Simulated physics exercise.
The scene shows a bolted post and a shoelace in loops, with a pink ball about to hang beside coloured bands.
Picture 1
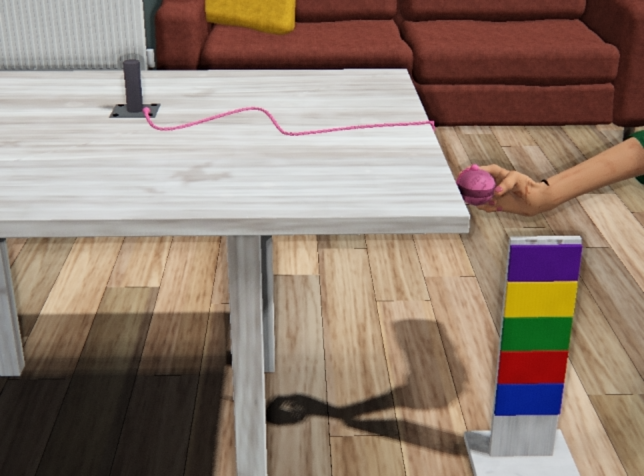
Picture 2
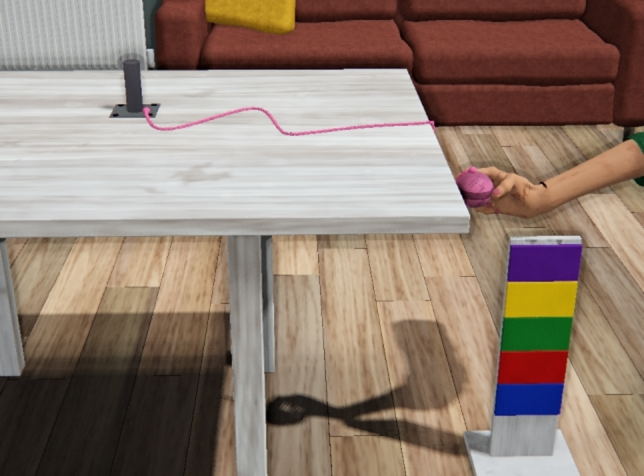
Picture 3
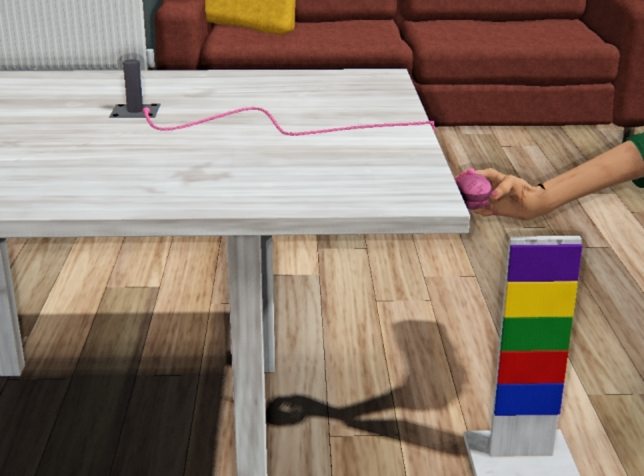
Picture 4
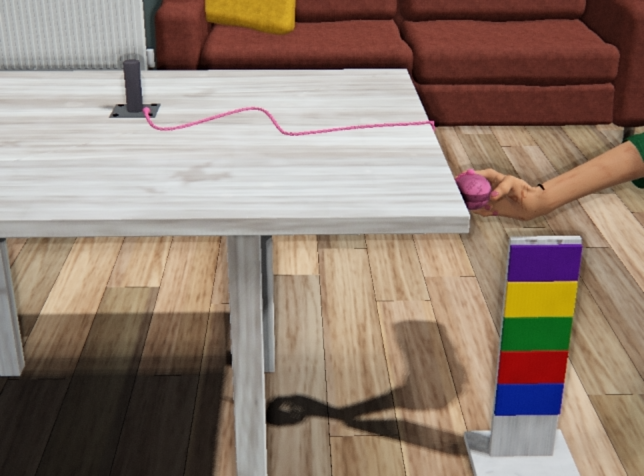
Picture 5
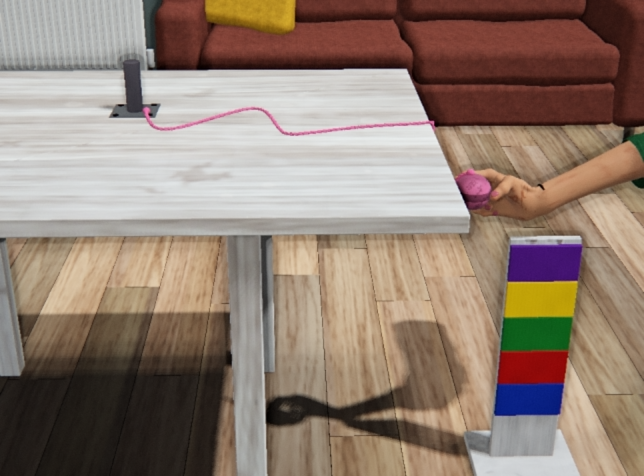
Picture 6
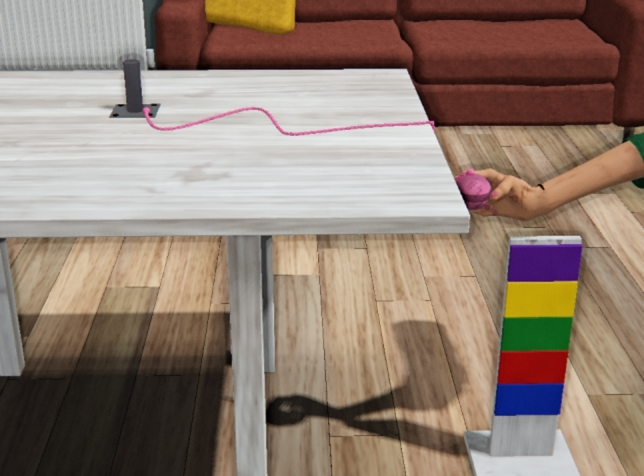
A bare forearm reaches in from the right of a room with a plank floor, seen from slightly above, with a red sofa and yellow cloth behind a whitewashed wooden table. Its hand holds a pink ball by the table's right edge, above a stand banded purple, yellow, green, red and blue, while a wavy pink cord runs from a dark post across the tabletop. Hand, ball and cord stay practically still, and the view is steady.
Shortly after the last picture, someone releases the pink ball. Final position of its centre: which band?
Band: Red.
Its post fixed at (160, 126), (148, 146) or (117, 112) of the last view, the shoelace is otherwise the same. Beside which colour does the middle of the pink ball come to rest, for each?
Answer, in order: Blue, blue, red.
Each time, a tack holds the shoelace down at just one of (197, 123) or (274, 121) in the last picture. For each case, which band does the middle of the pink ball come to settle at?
Going through them one at a time, the answers are green; yellow.
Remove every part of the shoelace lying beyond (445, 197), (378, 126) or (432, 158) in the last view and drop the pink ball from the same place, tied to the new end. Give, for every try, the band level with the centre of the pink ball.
Lab note - try 1: Green; try 2: Above them all; try 3: Yellow.
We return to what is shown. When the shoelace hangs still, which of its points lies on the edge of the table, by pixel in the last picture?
It lies at about (308, 133).
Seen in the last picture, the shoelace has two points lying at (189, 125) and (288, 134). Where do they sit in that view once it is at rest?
They end up around (239, 115) and around (413, 123).
Soon after, ball near (430, 350); level with red.
After that, ball near (409, 354); level with red.
In the end, ball near (416, 360); level with red. Its middle rests at the red band.
